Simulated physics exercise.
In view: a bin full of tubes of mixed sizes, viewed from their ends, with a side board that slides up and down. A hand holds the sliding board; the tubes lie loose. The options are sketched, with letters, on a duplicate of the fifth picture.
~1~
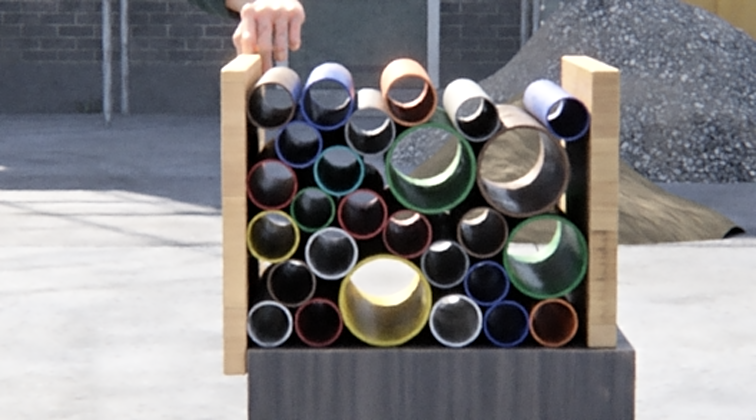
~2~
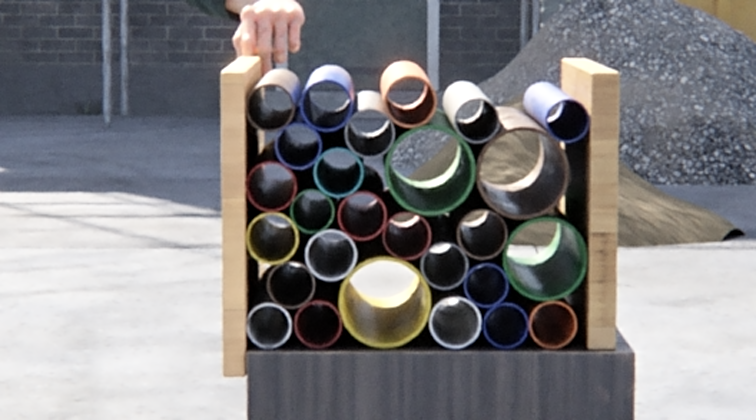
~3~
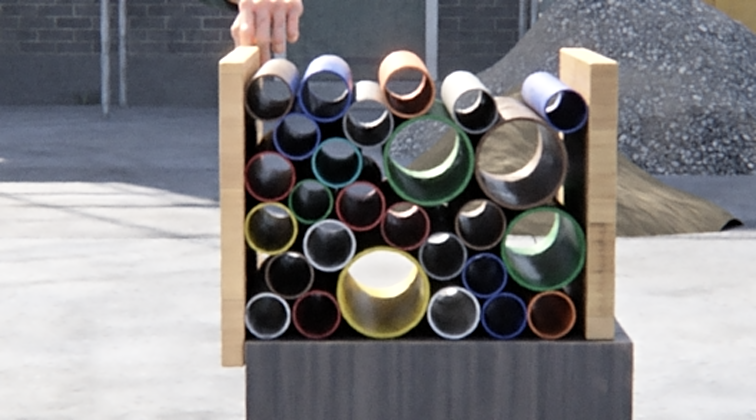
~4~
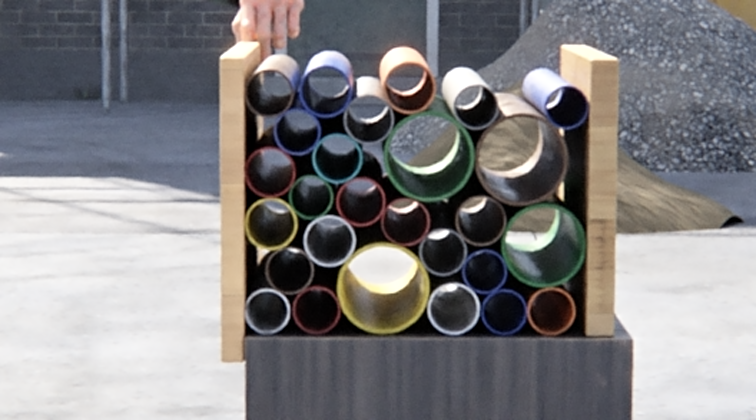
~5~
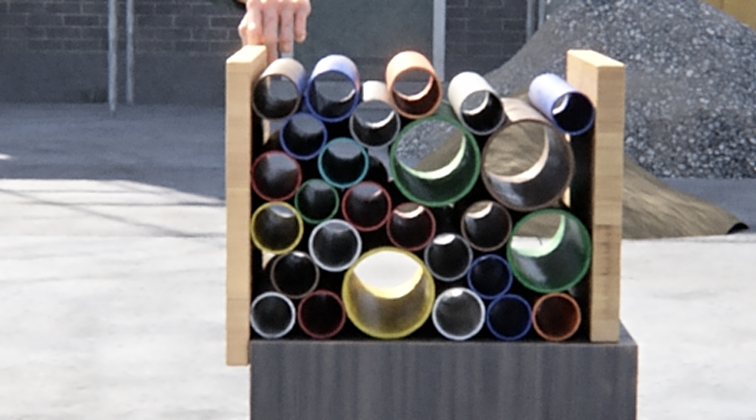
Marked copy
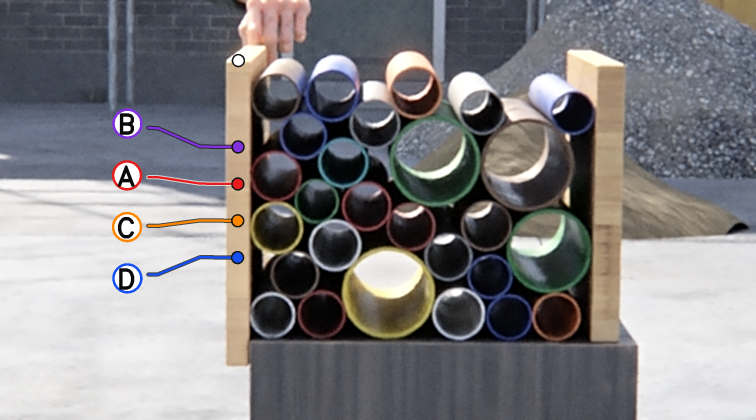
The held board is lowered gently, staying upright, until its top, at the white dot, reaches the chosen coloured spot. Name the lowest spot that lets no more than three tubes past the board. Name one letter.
Lower it to A and no more.
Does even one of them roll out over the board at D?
Yes, at D.
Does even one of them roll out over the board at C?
Yes.
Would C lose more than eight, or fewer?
At C, fewer than eight.
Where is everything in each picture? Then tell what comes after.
A red tube (272, 184); an orange tube (411, 99); side board (245, 201), in the first picture.
Side board (245, 203); a white tube (269, 326), in the second picture.
An orange tube (552, 314); a white tube (329, 245), in the third picture.
A brown tube (522, 159); a red tube (271, 172), in the fourth picture.
An orange tube (416, 92); side board (249, 192); a white tube (273, 315), in the fifth picture.
On the marked copy, A at (238, 184); B at (238, 147); C at (238, 221); D at (238, 257); the white dot at (238, 61).
Following A. Soon after the start, top of the board (250, 122).
Later, top of the board (250, 183).
In the end, top of the board (250, 183), one out over the board.
As for the rest, B none out over the board; C four out over the board; D four out over the board.
